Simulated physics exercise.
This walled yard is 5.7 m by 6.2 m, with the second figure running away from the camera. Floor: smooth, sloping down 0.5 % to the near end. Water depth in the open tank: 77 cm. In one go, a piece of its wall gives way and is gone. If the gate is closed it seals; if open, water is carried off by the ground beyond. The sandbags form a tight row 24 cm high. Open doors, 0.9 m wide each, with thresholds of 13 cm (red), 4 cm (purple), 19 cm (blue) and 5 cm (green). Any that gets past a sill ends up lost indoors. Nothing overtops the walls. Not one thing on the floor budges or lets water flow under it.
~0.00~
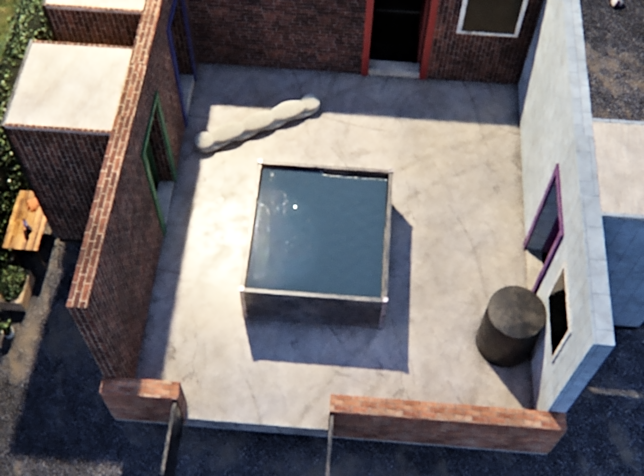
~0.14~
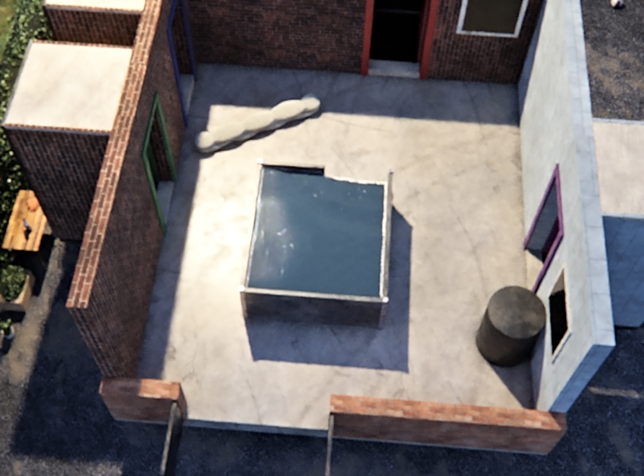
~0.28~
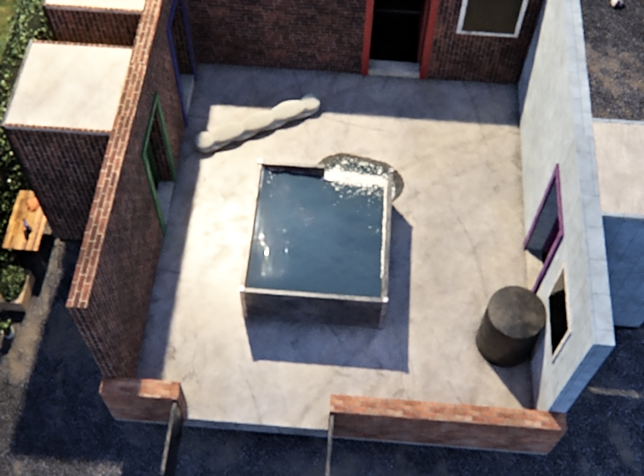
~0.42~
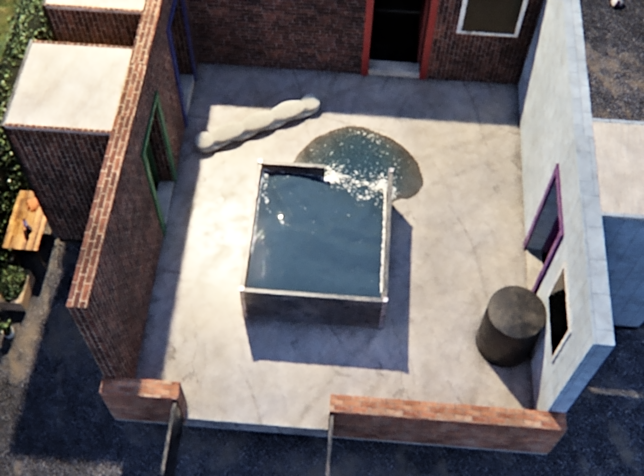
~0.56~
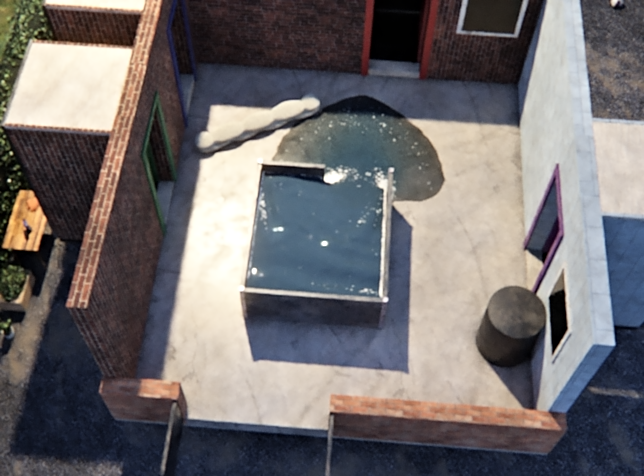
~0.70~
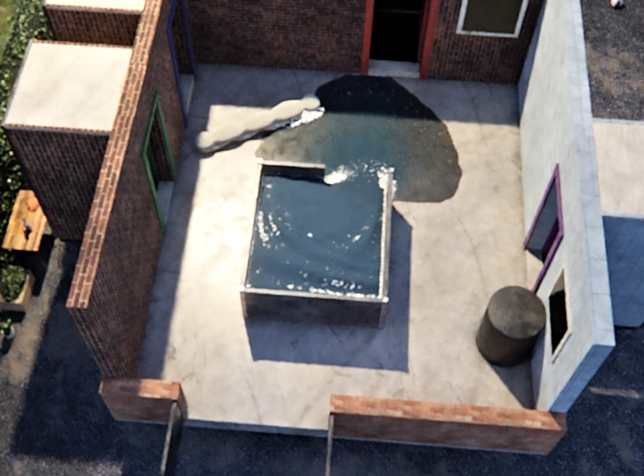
In a sunlit walled yard with brick and pale walls, a square open tank of water stands still, then water pours from its far side and spreads across the floor toward the back wall and the pale lumpy object.
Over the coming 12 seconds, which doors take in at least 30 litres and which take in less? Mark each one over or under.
Red door - over; purple door - over; blue door - under; green door - under.
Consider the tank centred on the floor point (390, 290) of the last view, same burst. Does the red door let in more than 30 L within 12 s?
Red: Beyond limit.
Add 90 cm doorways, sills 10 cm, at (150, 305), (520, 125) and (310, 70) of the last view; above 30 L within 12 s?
Note, doorways in listed order: Stays short, goes beyond, goes beyond.
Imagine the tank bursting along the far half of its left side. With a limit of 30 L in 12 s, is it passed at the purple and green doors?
So purple ends up short of it and green ends up past the limit.
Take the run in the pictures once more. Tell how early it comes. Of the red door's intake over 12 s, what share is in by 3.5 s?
I'd put it at about 80 per cent by that point.
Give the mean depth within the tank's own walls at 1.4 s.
About 54 centimetres on average.
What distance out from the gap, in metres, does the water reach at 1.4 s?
Some 3.4 metres from the gap.
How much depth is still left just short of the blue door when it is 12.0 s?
About 9.0 cm deep.
After 1.4 s water covers 30 % of the floor and is deepest (40 cm) near (364, 190); red door 27 cm at the sill, 57 L in, purple door not reached, blue door not reached, green door not reached.
After 2.2 s water covers 40 % of the floor and is deepest (39 cm) near (341, 78); red door 33 cm at the sill, 165 L in, purple door not reached, blue door 6 cm at the sill, 0 L in, green door not reached.
After 3.5 s water covers 55 % of the floor and is deepest (27 cm) near (505, 89); red door 22 cm at the sill, 261 L in, purple door 3 cm at the sill, 0 L in, blue door 14 cm at the sill, 0 L in, green door 7 cm at the sill, 0 L in.
After 7.0 s water covers 90 % of the floor and is deepest (18 cm) near (207, 134); red door 14 cm at the sill, 318 L in, purple door 8 cm at the sill, 12 L in, blue door 14 cm at the sill, 0 L in, green door 3 cm at the sill, 3 L in.
After 12.0 s water covers 95 % of the floor and is deepest (12 cm) near (388, 417); red door 9 cm at the sill, 319 L in, purple door 8 cm at the sill, 54 L in, blue door 9 cm at the sill, 0 L in, green door 6 cm at the sill, 4 L in.
